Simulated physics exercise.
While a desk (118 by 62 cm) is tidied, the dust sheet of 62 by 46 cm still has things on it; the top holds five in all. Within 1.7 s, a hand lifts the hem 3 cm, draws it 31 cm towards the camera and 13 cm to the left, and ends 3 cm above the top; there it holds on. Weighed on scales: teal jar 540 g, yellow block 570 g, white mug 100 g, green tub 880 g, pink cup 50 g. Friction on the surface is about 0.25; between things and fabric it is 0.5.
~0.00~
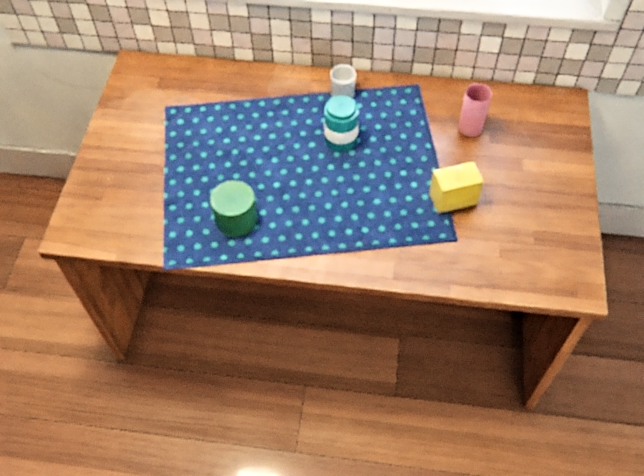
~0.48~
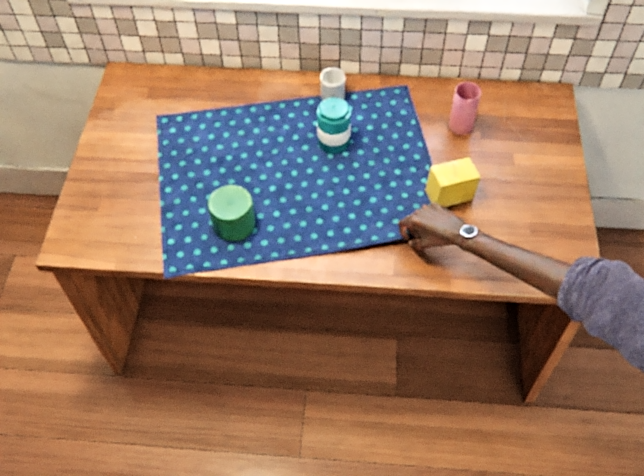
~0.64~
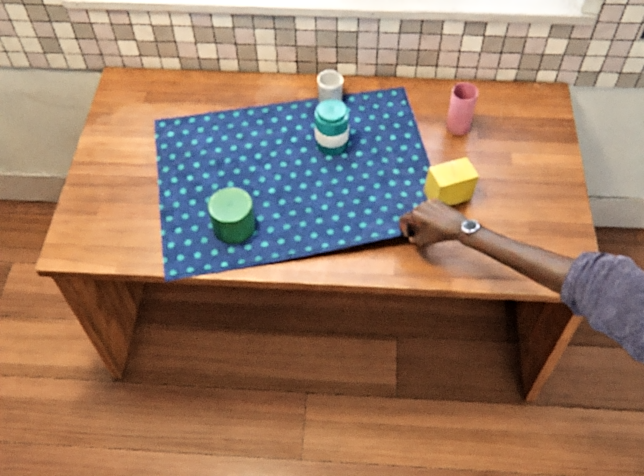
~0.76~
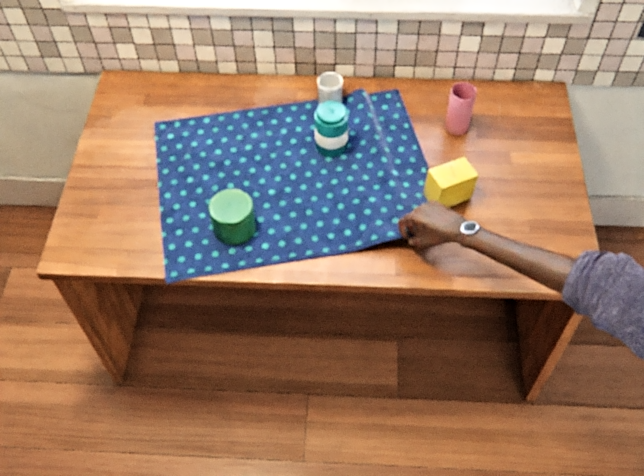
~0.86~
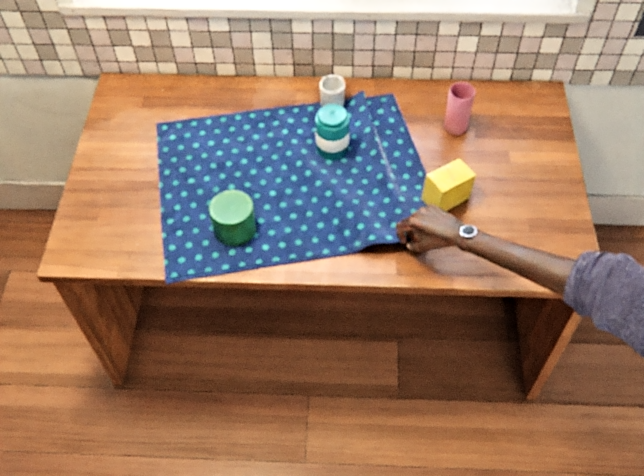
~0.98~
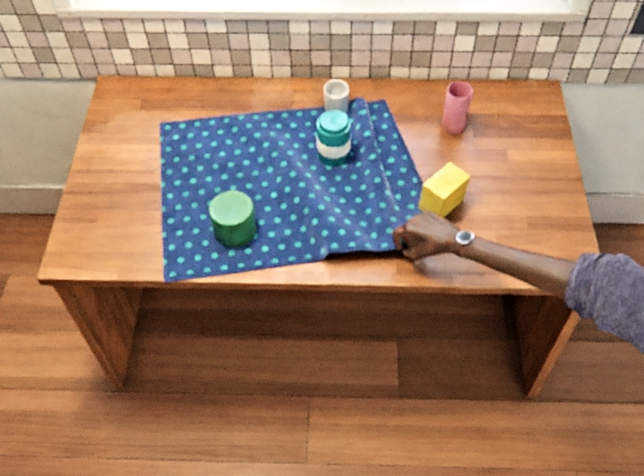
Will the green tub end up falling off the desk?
No. Outcome: Still on it.
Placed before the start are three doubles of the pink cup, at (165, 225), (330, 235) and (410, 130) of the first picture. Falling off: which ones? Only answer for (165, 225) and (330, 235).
In turn: Remains, falls off.
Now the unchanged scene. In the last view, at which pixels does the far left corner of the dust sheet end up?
It ends up approximately at (281, 146).
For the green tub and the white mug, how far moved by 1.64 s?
Estimate: Green tub near 2 cm, white mug near 20 cm.
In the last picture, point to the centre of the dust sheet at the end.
I'd say it sits around (312, 240) in the last picture.
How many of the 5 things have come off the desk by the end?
The count is 0.
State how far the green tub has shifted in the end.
I'd say around 6 cm for the green tub.
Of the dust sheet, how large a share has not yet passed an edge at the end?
I'd say close to 75 per cent of it.
By 1.3 s, 100 % of the dust sheet is still over the top; white mug 12 cm off its start, yellow block 11 cm off its start, teal jar 10 cm off its start.
By 1.6 s, 90 % of the dust sheet is still over the top; green tub 2 cm off its start, white mug 21 cm off its start, teal jar 19 cm off its start.
By 2.0 s, 80 % of the dust sheet is still over the top; green tub 4 cm off its start at (238, 219), white mug 30 cm off its start at (386, 166), teal jar 27 cm off its start at (354, 205).
By 2.3 s, 75 % of the dust sheet is still over the top; green tub 6 cm off its start, white mug 33 cm off its start, teal jar 31 cm off its start.
By 3.9 s, 75 % of the dust sheet is still over the top; green tub 6 cm off its start at (242, 229), white mug 33 cm off its start at (380, 179), teal jar 33 cm off its start at (348, 227), yellow block on its side, 13 cm off its start at (445, 233).
